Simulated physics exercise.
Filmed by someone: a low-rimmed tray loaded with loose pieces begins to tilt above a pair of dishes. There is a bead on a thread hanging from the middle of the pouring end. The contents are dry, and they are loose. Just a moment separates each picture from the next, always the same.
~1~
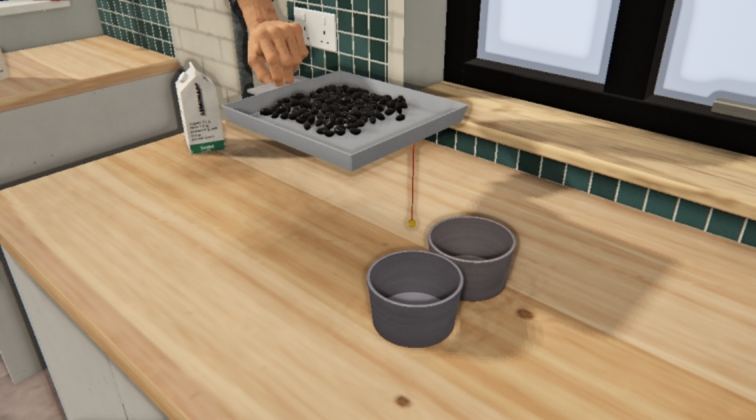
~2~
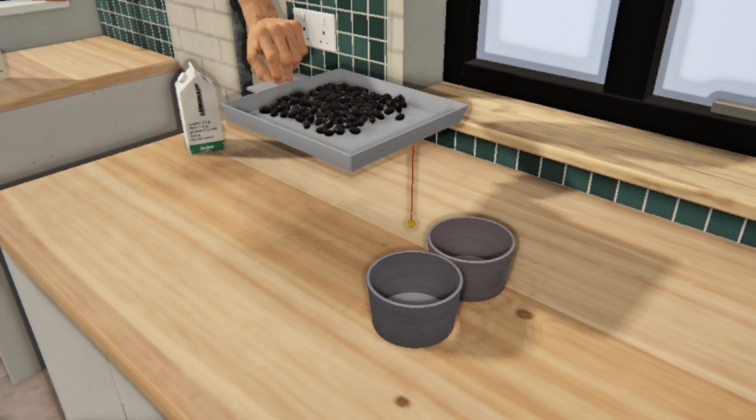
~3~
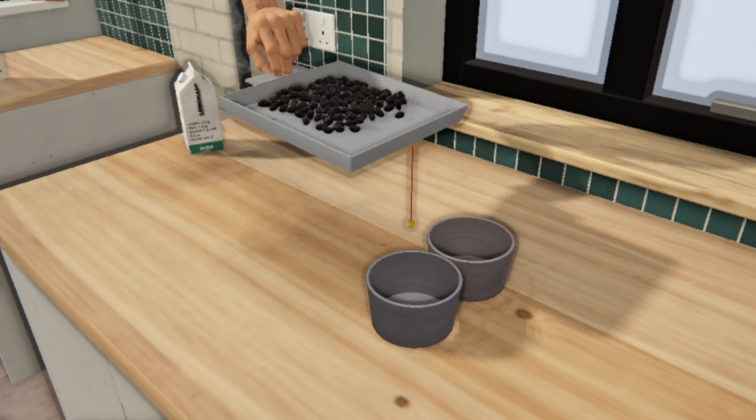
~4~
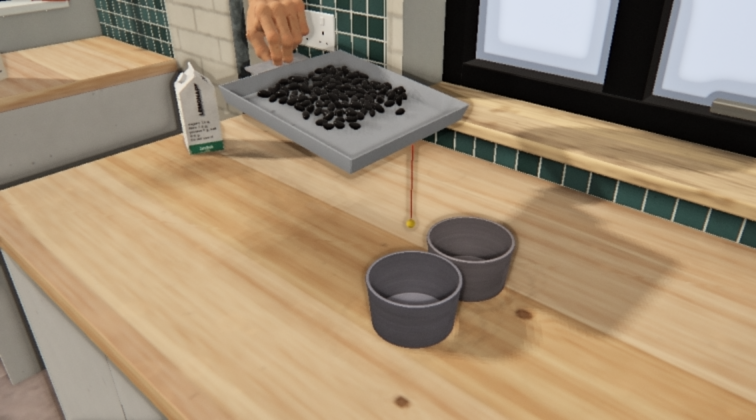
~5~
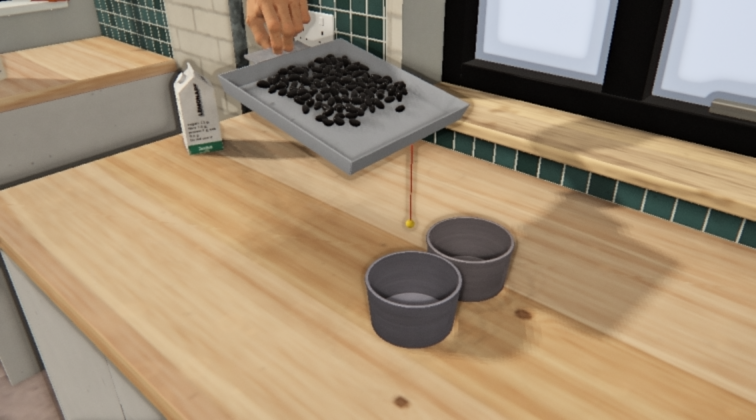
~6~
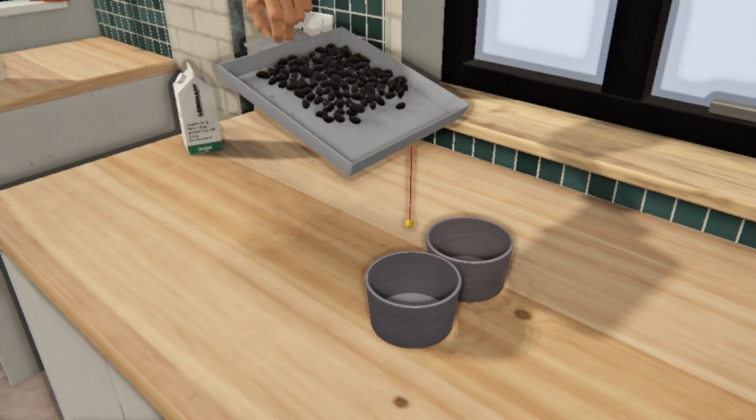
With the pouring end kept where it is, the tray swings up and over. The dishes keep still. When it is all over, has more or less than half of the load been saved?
More than half.
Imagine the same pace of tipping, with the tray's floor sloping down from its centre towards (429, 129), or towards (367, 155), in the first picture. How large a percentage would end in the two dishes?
In turn 30 and 40 in a hundred.
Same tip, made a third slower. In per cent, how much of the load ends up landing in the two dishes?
Around 80 percent.
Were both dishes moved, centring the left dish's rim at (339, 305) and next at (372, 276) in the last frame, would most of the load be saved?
Taking the tries in order: A major share, followed by a major share.
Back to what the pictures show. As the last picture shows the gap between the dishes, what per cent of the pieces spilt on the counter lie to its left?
That would be roughly 80 per cent.
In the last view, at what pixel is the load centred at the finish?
I'd place the middle at about (422, 310).
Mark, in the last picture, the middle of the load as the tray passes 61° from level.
Roughly at (394, 117).
Soon after the last picture, tray tipped steeply; nearly all on the tray; a small part in the air.
A little later, tray tipped right over; most on the tray; a small part in the left dish; a stray few in the right dish; a stray few outside both; a stray few in the air.
Later still, tray tipped past a quarter turn; about half in the left dish; about a quarter in the right dish; about a quarter outside both.
At rest, tray tipped past a quarter turn; about half in the left dish; about a quarter in the right dish; about a quarter outside both.
